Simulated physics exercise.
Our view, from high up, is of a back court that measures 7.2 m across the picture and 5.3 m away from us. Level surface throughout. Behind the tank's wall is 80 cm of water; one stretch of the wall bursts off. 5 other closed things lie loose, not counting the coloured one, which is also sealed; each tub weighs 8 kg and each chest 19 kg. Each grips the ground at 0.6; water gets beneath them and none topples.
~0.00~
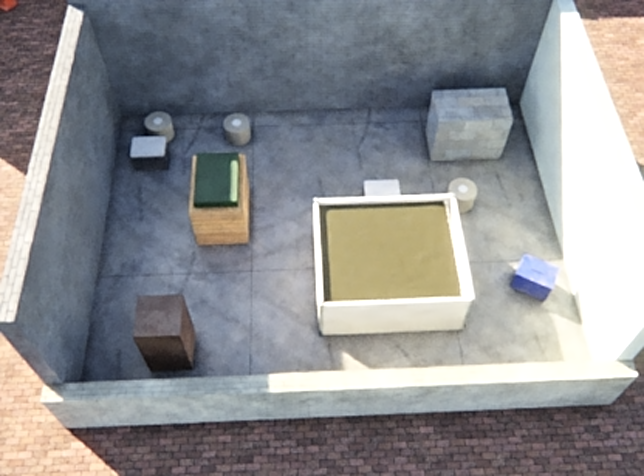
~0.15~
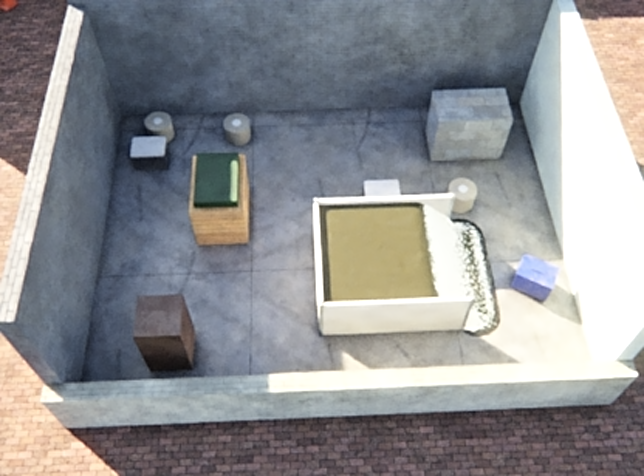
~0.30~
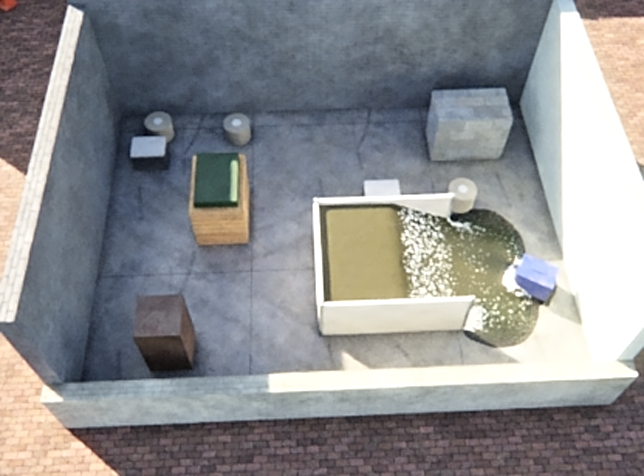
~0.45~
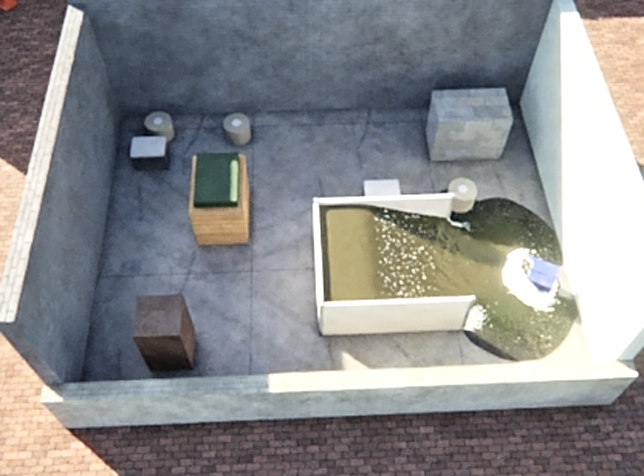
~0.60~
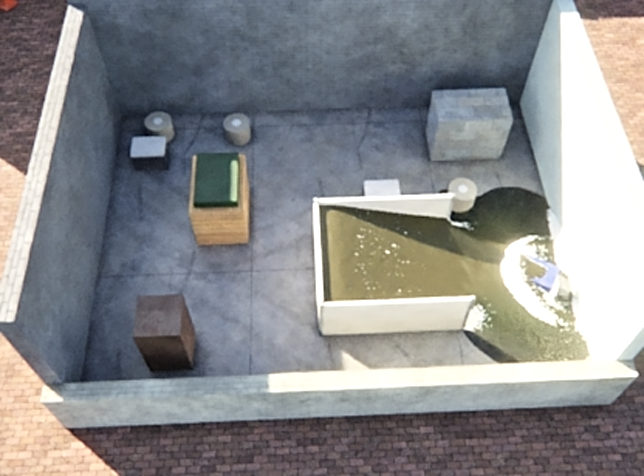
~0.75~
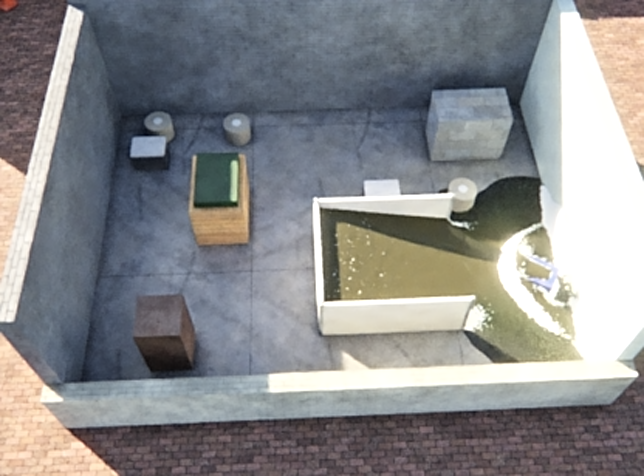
A grey walled courtyard with a level floor, edged by brick paving, is seen from high up by a still camera. A white-walled tank of murky olive water stands right of centre, with a blue box to its right, a green-topped crate and dark brown block at left, and pale objects around. The tank's right wall bursts away, and water rushes out rightward, spreading and foaming around the blue box, which stays put.
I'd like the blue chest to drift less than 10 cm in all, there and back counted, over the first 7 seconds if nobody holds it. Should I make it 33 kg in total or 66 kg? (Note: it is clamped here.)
Neither will do.
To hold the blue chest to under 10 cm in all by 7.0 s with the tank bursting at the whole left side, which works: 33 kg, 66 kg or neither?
That way round, the lesser mass holds.
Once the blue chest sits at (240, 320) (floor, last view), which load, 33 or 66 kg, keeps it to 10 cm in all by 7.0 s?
Lab note - result: Lighter mass suffices.
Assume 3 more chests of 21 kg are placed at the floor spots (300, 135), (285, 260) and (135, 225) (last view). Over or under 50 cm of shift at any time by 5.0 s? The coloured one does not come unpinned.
First one went beyond, second stayed within, third stayed within.
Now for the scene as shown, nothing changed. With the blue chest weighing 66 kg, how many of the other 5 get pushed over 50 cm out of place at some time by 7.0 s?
Total: 3.
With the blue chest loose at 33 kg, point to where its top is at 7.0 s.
Around (431, 176).
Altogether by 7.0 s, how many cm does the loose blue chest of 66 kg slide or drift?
Roughly 60 centimetres.
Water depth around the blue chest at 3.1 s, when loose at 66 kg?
Close to 24 cm deep.
After 1.4 s the blue chest would be 28 cm from its start with 33 kg and 28 cm from its start with 66 kg; 38 cm of water round it then.
After 3.1 s the blue chest would be 84 cm from its start with 33 kg and 31 cm from its start with 66 kg; 24 cm of water round it then.
After 4.9 s the blue chest would be 201 cm from its start with 33 kg and 34 cm from its start with 66 kg; 11 cm of water round it then.
After 7.0 s the blue chest would be 228 cm from its start with 33 kg and 34 cm from its start with 66 kg; 10 cm of water round it then.
